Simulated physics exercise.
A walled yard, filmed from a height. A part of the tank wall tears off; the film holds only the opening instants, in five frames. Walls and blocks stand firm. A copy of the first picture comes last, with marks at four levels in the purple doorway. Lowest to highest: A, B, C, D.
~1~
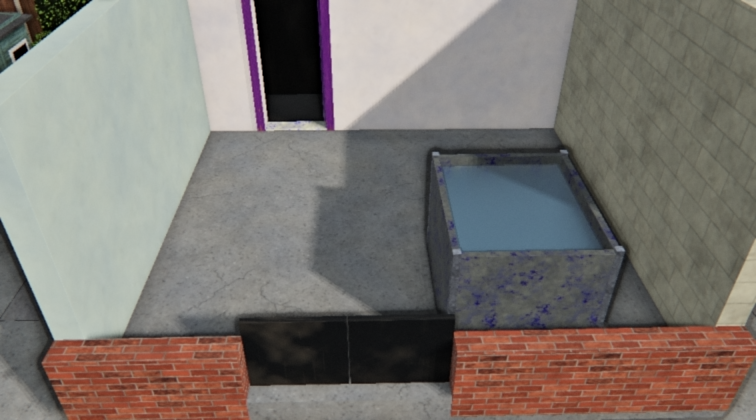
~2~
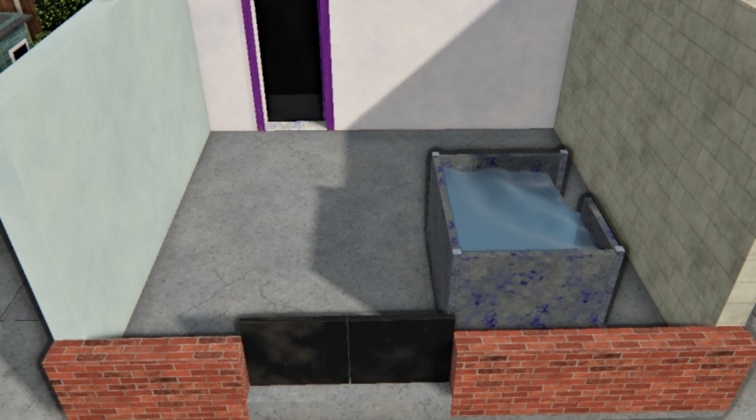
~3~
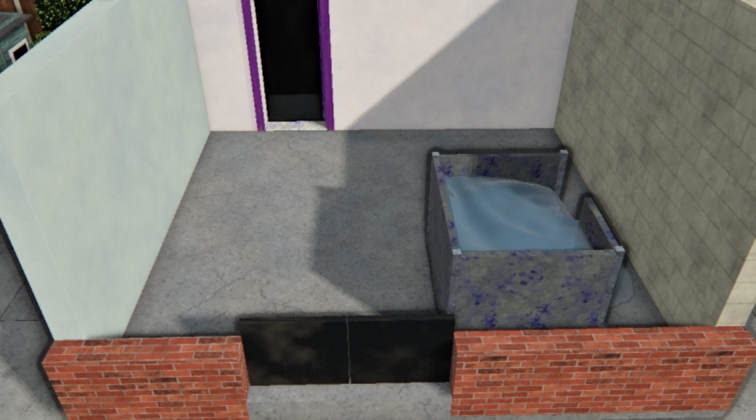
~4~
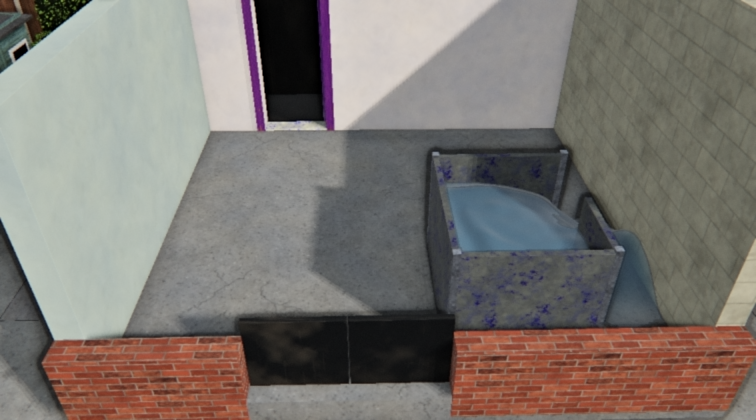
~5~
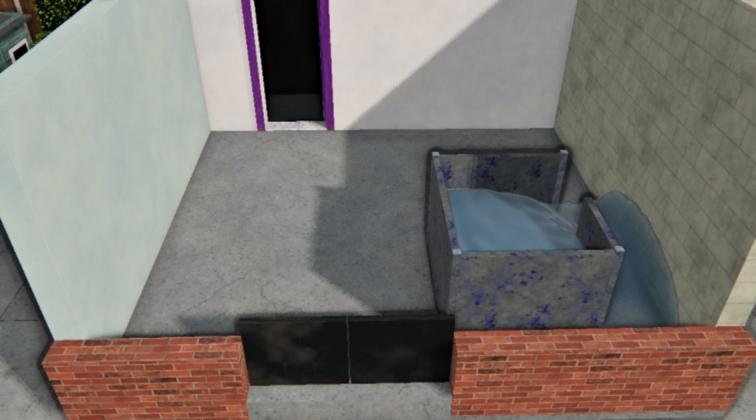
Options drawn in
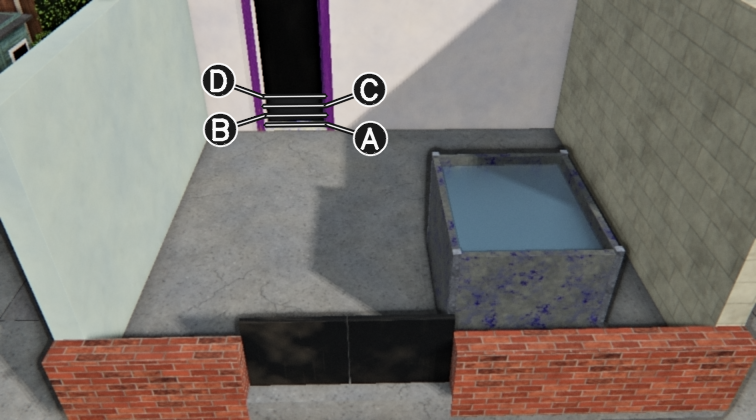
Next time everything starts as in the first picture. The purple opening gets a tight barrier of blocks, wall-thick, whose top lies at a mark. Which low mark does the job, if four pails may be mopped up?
Use mark A.
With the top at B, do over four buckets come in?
No, not at all.
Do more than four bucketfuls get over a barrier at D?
No, not at all.
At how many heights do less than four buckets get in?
All of the four.
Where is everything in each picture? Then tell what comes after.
Water in the tank at rest, its middle at (515, 206); foot of the purple doorway at (296, 130); shut gate at (348, 329).
Water covers 1 % of the ground, its front hidden from here.
Water covers 3 % of the ground and shows as far out as (626, 290).
Water covers 6 % of the ground and shows as far out as (609, 229).
Water covers 8 % of the ground and shows as far out as (594, 202).
On the marked copy, A at (296, 124); B at (295, 115); C at (294, 106); D at (293, 96); from the bottom up A, B, C, D.
For mark A, a bucket or two gets in.
For mark B, nothing gets over.
For mark C, nothing gets over.
For mark D, nothing gets over.
